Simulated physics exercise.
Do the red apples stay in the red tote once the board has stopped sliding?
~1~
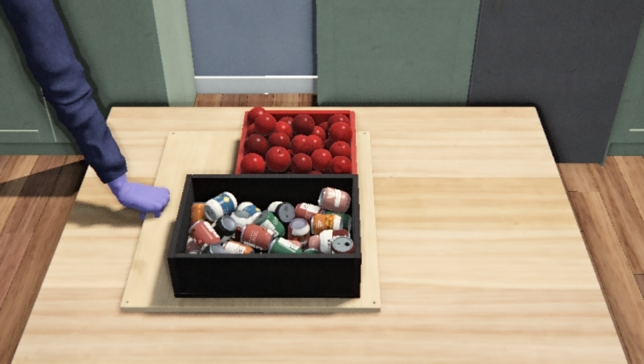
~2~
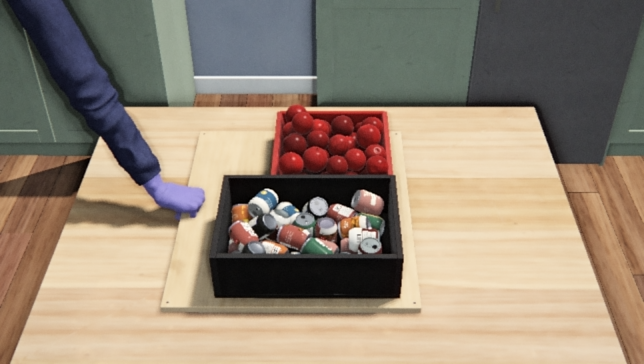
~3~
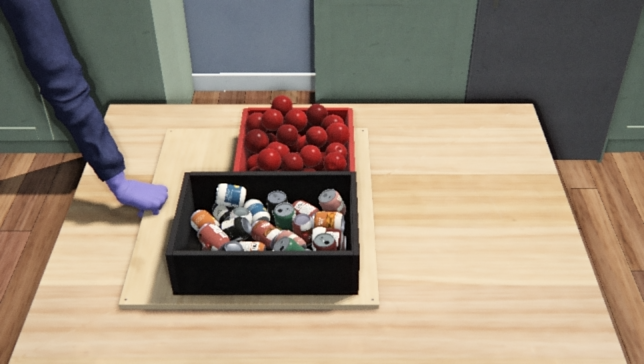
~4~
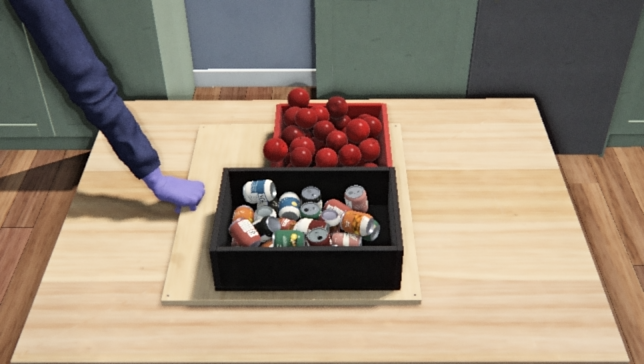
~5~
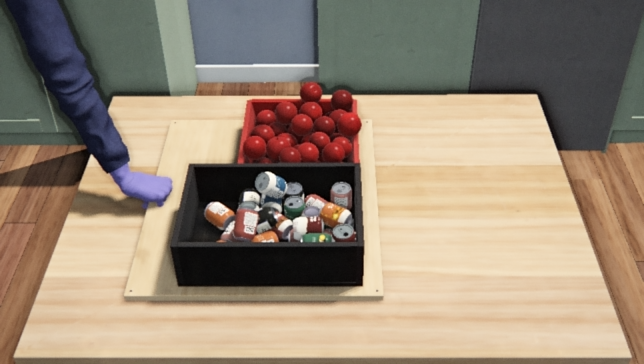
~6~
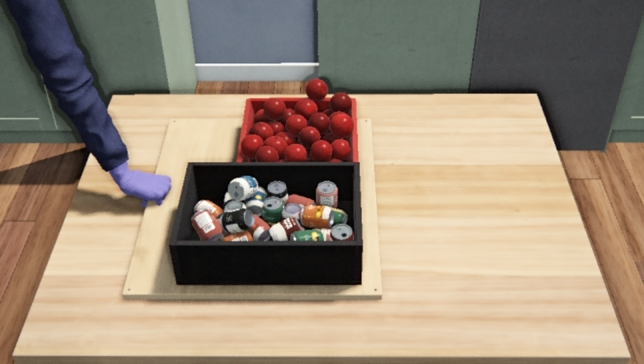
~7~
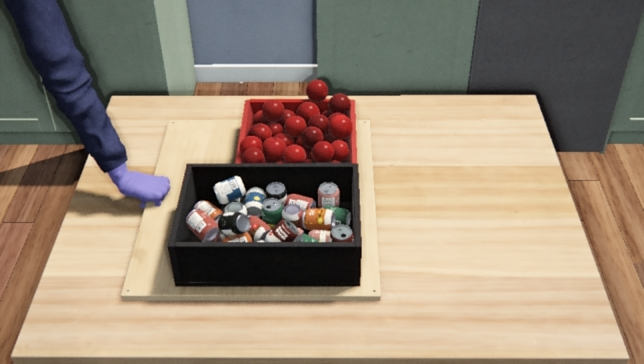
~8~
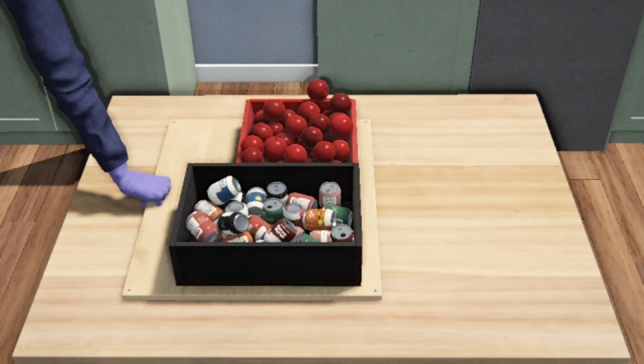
Yes, they do. The apples shift and heap up toward the back of the red tote, but none of them ends up outside it.
On a wooden table, a board carrying two full totes slides right and back twice, spilling nothing.
